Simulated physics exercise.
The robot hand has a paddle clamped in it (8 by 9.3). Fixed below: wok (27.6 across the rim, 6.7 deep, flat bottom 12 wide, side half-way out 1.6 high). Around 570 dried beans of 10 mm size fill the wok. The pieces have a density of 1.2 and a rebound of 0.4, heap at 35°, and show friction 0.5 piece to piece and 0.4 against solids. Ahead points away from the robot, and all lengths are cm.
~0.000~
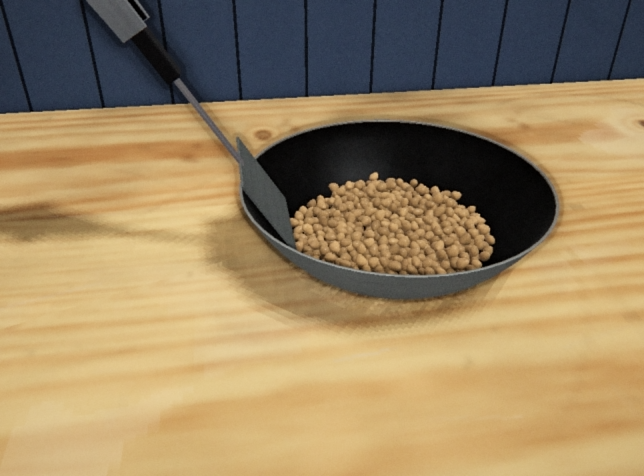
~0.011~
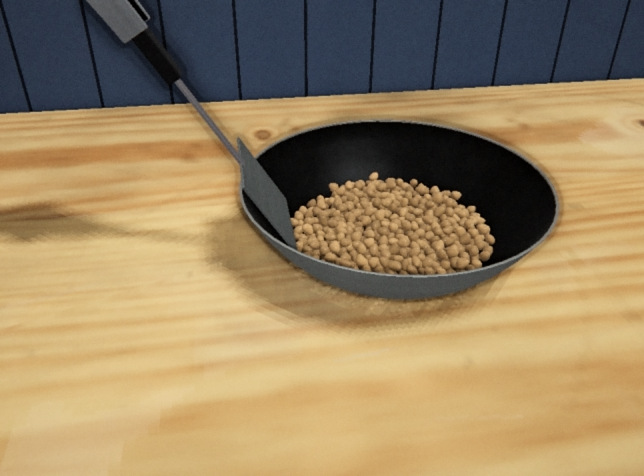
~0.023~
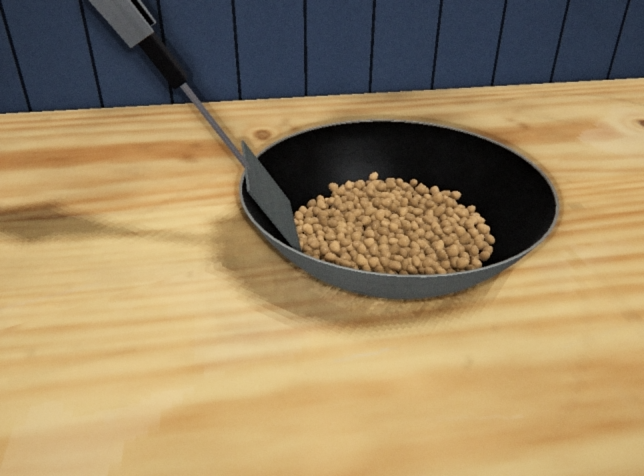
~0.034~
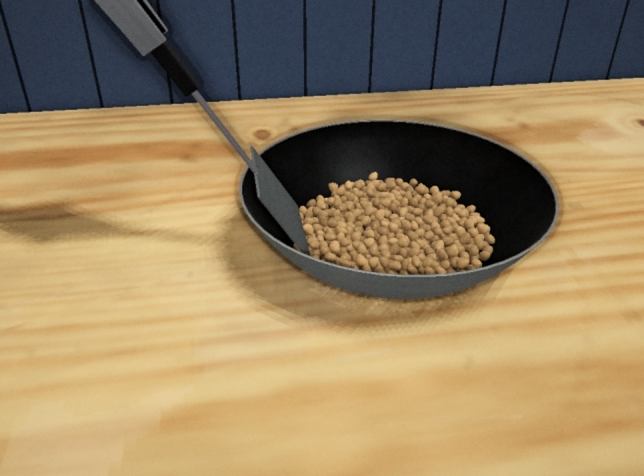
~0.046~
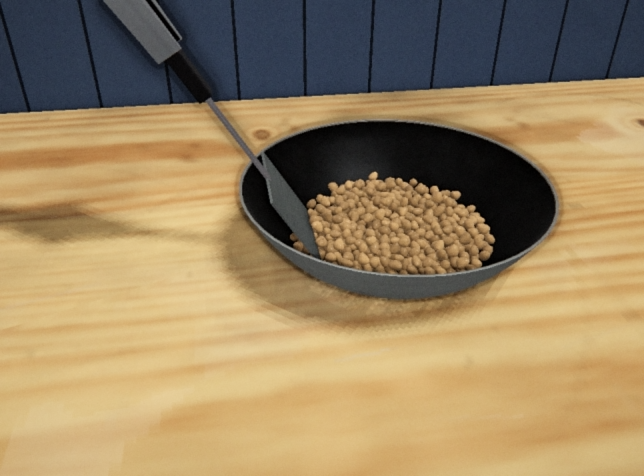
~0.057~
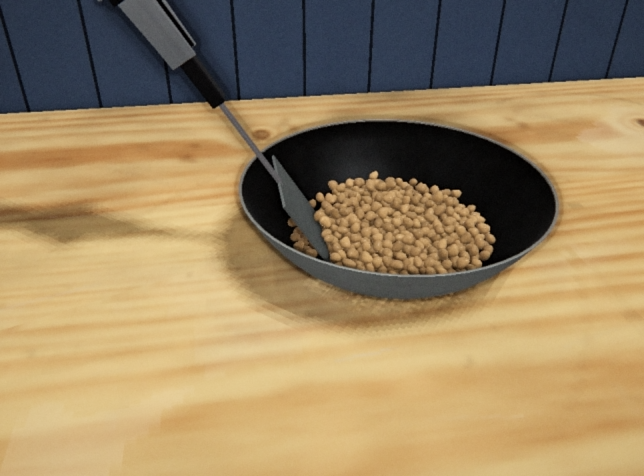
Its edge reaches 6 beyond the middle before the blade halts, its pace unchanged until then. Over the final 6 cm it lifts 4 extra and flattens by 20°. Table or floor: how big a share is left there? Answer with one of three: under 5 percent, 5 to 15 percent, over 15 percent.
Under 5 percent.
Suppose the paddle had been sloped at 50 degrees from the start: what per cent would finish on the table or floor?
0 %.
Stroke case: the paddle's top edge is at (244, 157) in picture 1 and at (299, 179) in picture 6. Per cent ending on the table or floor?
It works out to about 15 %, more or less.
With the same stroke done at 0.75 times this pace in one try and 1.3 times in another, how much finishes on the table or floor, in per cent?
I'd say near 0 and then near 10 per cent.
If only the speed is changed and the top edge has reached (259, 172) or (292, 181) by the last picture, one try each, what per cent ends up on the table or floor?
Close to 0 per cent in the first try and close to 10 per cent in the second.
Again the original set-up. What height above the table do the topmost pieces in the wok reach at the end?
Height at the end: Around 7.0 cm.
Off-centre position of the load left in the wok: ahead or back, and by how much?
Roughly 5.0 centimetres ahead.
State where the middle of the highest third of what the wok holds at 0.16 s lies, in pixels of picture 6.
Around (460, 204).
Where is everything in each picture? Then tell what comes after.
Paddle top edge at (239, 160), sloping 59°; upper third of the load around (391, 225), from x 290 to 490, top at y 180; 571 in the wok, in the first frame.
Paddle top edge at (240, 160), sloping 59°; upper third of the load around (391, 225), from x 290 to 490, top at y 180, in the second frame.
Paddle top edge at (245, 164), sloping 59°; upper third of the load around (390, 225), from x 290 to 490, top at y 175, in the third frame.
Paddle top edge at (255, 169), sloping 59°; upper third of the load around (390, 225), from x 290 to 490, top at y 175, in the fourth frame.
Paddle top edge at (266, 175), sloping 59°; upper third of the load around (387, 225), from x 290 to 490, top at y 175, in the fifth frame.
Paddle top edge at (278, 179), sloping 59°; upper third of the load around (387, 224), from x 295 to 490, top at y 175; 571 in the wok, in the sixth frame.
After 0.11 s, sloping 59°, highest piece 6 above the table; 571 in the wok.
After 0.16 s, sloping 52°, highest piece 6 above the table; 571 in the wok.
After 0.38 s, sloping 39°, highest piece 8 above the table; 558 in the wok, 4 on the table or floor, 9 on the blade or in flight.
After 1.43 s, sloping 39°, highest piece 7 above the table; 556 in the wok, 15 on the table or floor.
At rest, 556 in the wok, 15 on the table or floor. That is 3 % on the table or floor.
